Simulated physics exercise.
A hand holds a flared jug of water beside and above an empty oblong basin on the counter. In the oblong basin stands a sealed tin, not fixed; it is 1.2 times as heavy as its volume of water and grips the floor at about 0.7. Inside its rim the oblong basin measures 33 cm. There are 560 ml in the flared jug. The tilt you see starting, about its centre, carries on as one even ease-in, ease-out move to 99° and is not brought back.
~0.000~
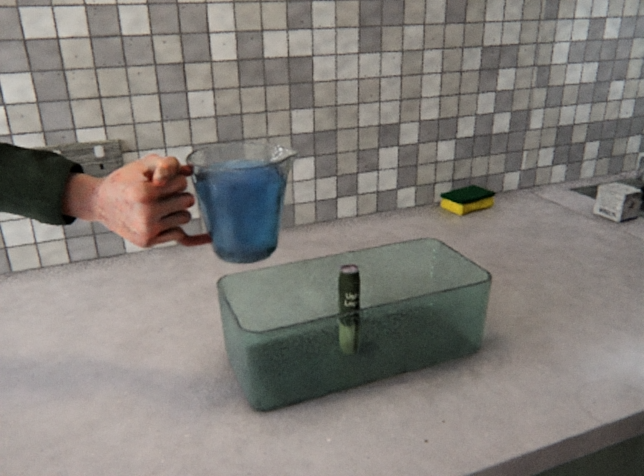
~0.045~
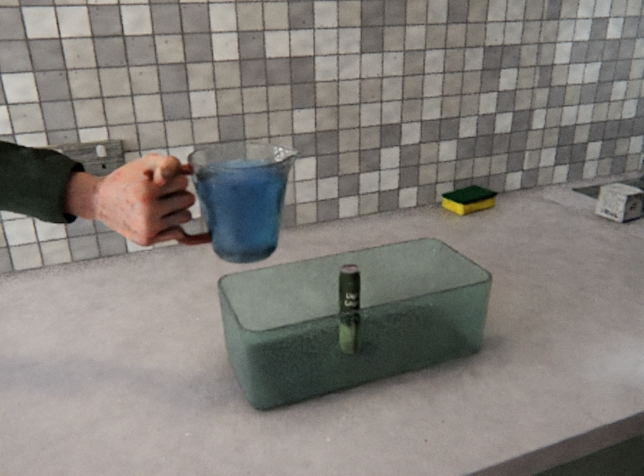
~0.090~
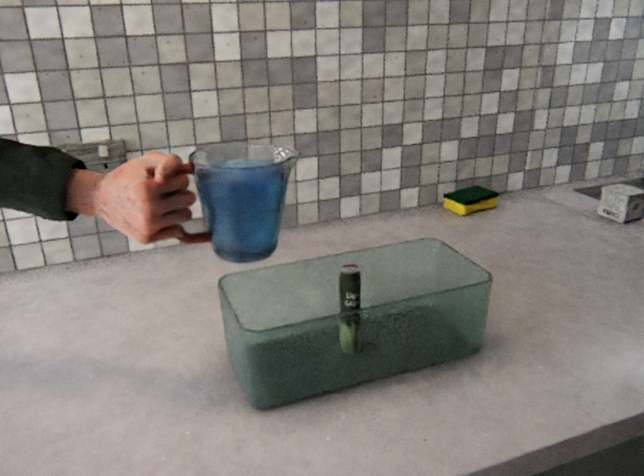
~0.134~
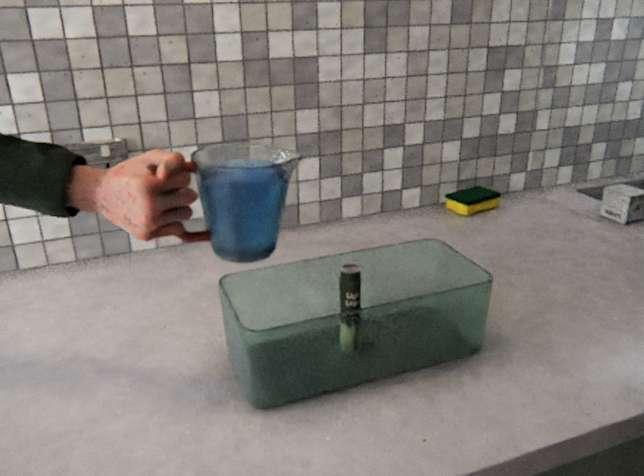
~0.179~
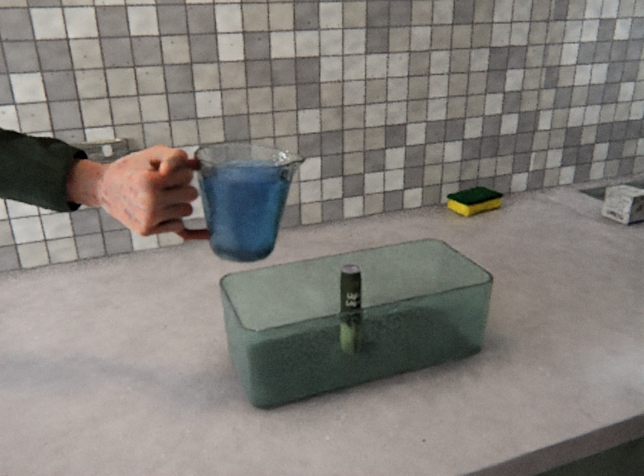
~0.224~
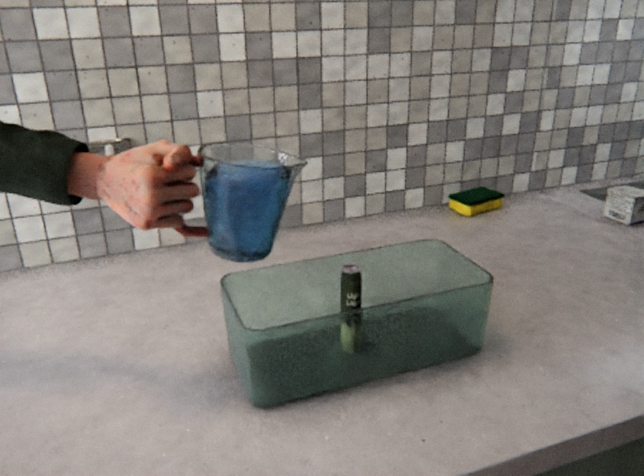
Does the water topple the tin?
The tin topples.
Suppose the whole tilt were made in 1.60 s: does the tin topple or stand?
The tin topples.
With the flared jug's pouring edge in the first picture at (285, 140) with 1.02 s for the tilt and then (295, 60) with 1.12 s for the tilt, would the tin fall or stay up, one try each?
First it goes over; then it topples.
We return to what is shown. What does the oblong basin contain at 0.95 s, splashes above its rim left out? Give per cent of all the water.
Near 60 in a hundred.
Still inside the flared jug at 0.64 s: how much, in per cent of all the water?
Near 78 in a hundred.
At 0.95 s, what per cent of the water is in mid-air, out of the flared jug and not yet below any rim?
About 16 per cent.
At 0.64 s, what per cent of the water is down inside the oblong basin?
About 4 per cent.
By 0.64 s the tilt is 61° and 77 per cent is still to pour; the tin stands where it began.
By 0.95 s the tilt is 93° and 25 per cent is still to pour; the tin stands where it began.
By 1.27 s the tilt is 99° and 1 per cent is still to pour; the tin lies on its side.
By 1.62 s the tilt is 99° and 0 per cent is still to pour; the tin lies on its side.
At rest the tin lies on its side.
